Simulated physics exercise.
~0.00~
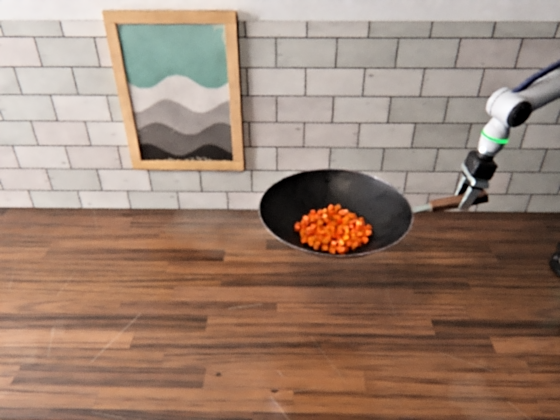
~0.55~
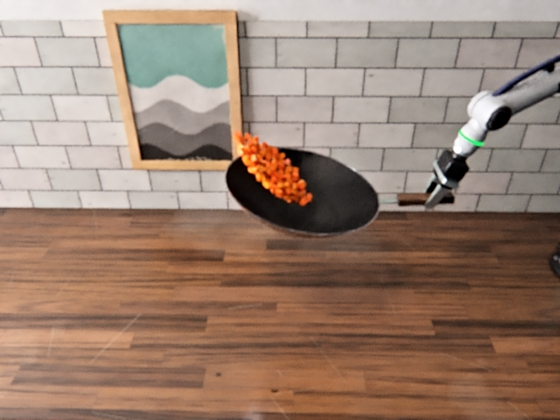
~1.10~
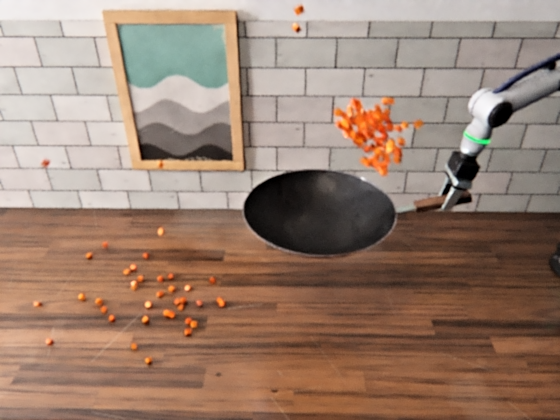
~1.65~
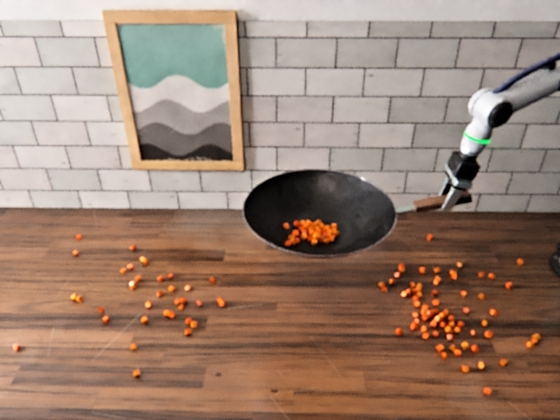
Robot arm tossing diced orange vegetables in a black wok, scattering most across the wooden counter on both sides.
